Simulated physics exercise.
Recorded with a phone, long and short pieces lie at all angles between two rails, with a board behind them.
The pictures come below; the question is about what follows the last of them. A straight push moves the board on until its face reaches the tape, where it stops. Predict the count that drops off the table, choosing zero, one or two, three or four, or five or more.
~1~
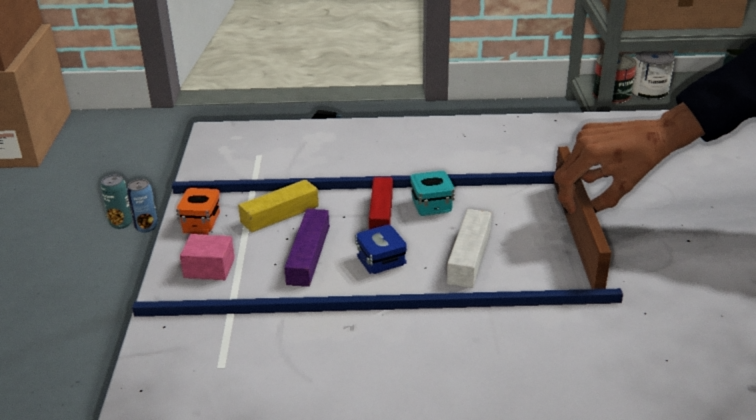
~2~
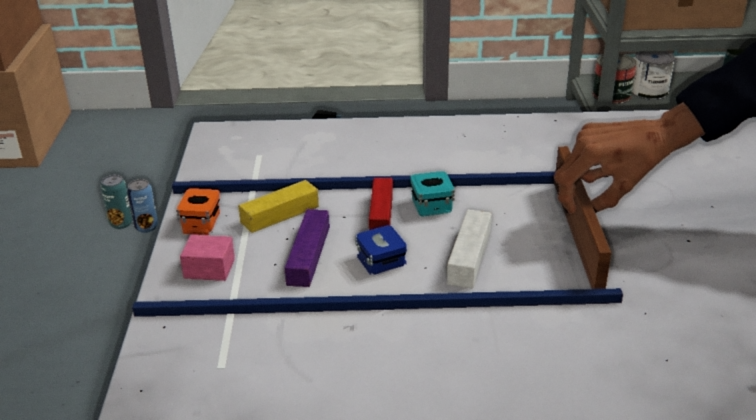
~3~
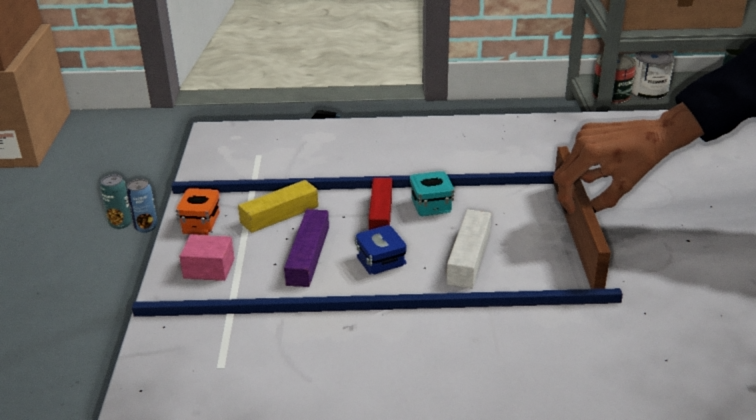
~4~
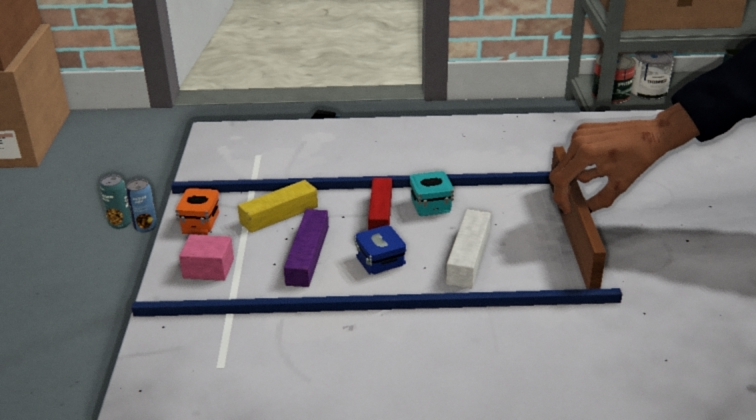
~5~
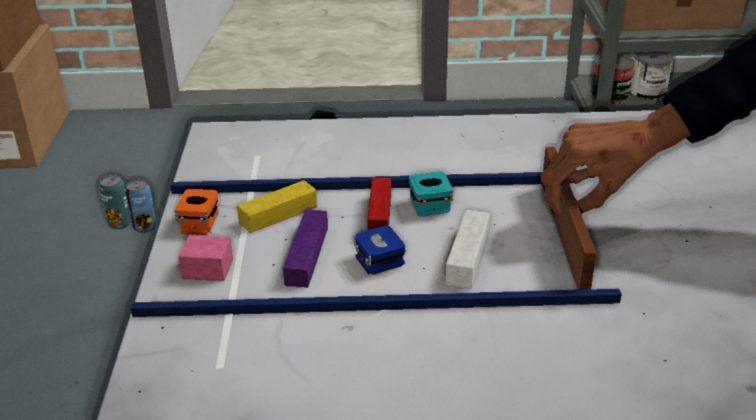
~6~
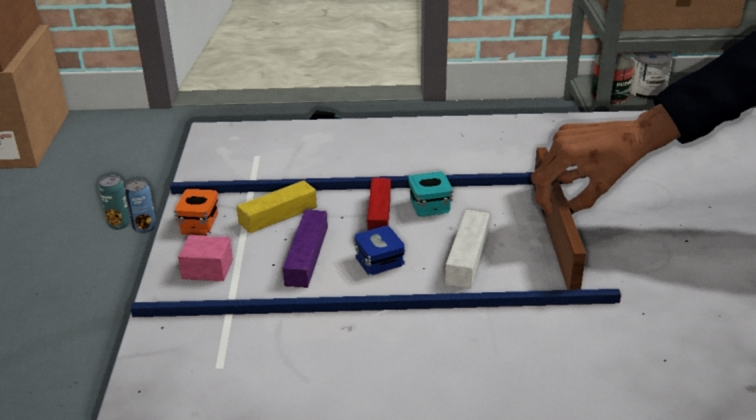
The count that drops off is one or two.
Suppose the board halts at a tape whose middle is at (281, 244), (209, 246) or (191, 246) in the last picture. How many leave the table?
In that order 0, 4 and 6.
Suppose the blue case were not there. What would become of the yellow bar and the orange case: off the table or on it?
Result - yellow bar: Up; orange case: Gone.
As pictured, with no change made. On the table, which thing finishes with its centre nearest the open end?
The one out in front is the yellow bar.
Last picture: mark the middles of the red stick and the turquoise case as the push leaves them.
(199, 215) and (229, 199), roughly.
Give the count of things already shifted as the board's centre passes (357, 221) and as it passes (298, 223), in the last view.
At the first point the count is 6, at the second it's 8.
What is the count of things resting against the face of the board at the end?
That comes to 2.
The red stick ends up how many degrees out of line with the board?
It works out to near 0°.
Soon after, none off yet; orange case at rest near (198, 212); pink block at rest near (206, 258); yellow bar at rest near (278, 207).
After that, none off yet; orange case at rest near (197, 212); pink block at rest near (206, 258); yellow bar displaced a little near (247, 209).
In the end, the number that fall off is one or two; gone, pink block and orange case.
